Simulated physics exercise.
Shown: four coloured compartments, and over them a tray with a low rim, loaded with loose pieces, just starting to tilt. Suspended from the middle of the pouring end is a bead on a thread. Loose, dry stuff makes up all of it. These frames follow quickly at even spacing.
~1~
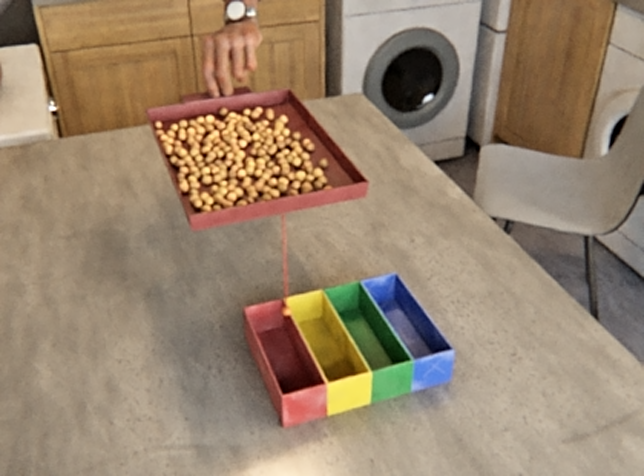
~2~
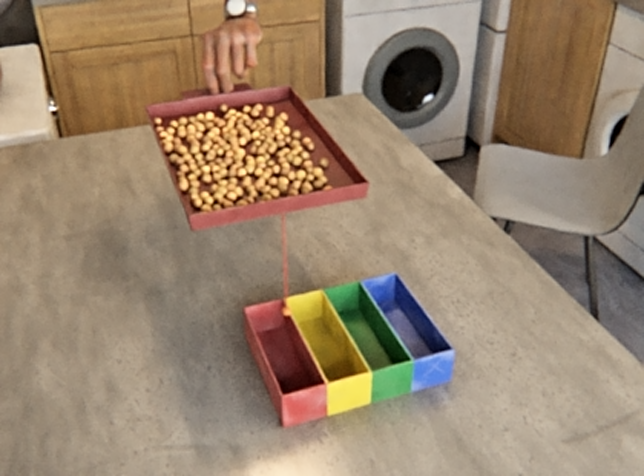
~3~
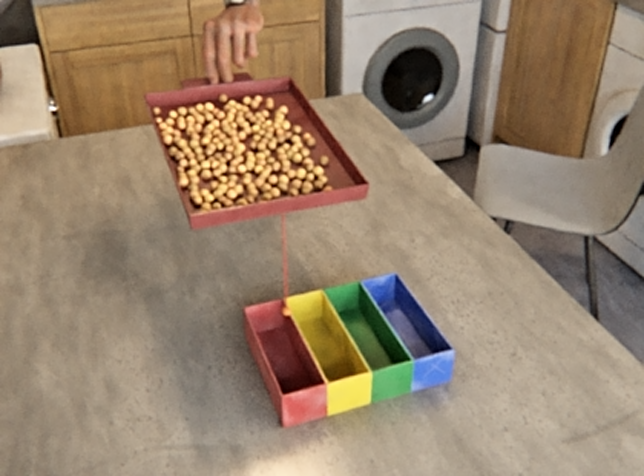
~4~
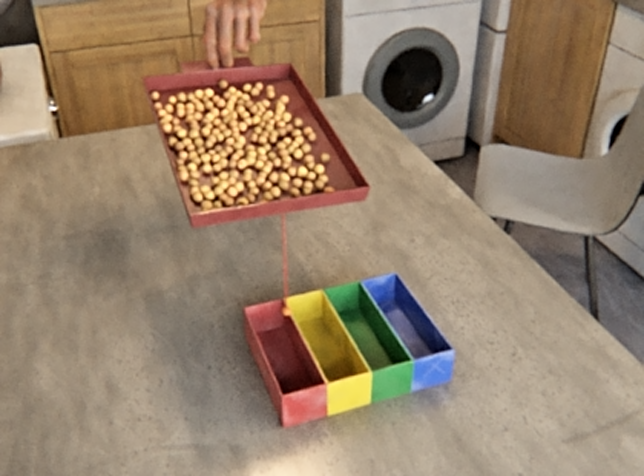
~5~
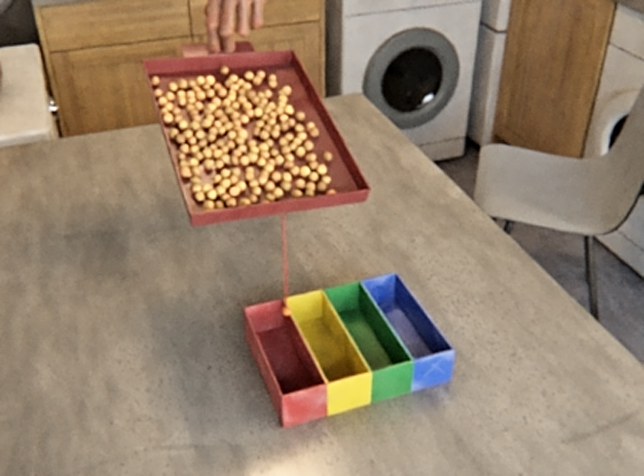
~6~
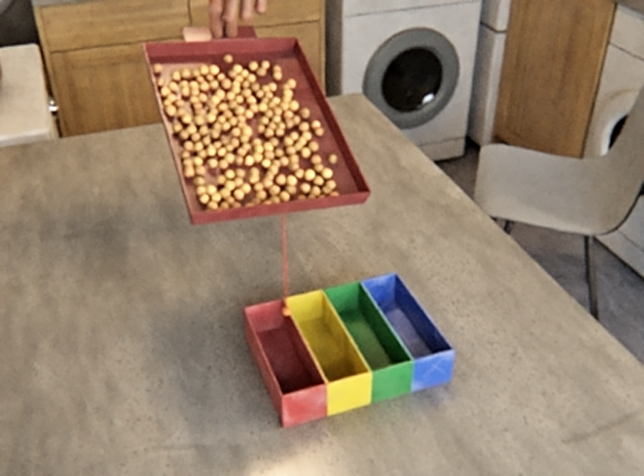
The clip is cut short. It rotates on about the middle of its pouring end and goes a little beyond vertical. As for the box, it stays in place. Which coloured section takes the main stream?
The green section takes it.
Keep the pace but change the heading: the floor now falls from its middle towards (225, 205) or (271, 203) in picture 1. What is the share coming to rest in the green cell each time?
You'd get 0 per cent the first time and 10 per cent the second time.
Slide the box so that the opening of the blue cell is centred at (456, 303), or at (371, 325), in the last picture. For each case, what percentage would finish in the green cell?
First placement: Some 0 %; second placement: Some 30 %.
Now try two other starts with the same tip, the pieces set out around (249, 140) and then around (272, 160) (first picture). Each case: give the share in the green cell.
Estimate: 50 % first, 40 % second.
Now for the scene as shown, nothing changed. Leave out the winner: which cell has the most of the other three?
Second place: The cell in yellow.
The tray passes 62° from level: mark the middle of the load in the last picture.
Close to (304, 181).
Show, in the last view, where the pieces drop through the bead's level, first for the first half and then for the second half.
(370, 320) for the early half, (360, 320) for the late half.
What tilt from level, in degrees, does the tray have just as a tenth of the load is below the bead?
Angle: Approx. 80 degrees.
Just after the last frame, tray tipped steeply; almost all on the tray; just a few in the blue cell; about a tenth falling or outside the box.
A moment on, tray tipped right over; roughly a quarter on the tray; roughly a quarter in the green cell; about a tenth in the yellow cell; about a tenth in the blue cell; just a few in the red cell; roughly a quarter falling or outside the box.
Further on, tray tipped past a quarter turn; roughly half in the green cell; roughly a quarter in the yellow cell; about a tenth in the blue cell; about a tenth in the red cell; about a tenth falling or outside the box.
When it is over, tray tipped past a quarter turn; roughly half in the green cell; roughly a quarter in the yellow cell; about a tenth in the blue cell; about a tenth in the red cell; about a tenth outside the box.
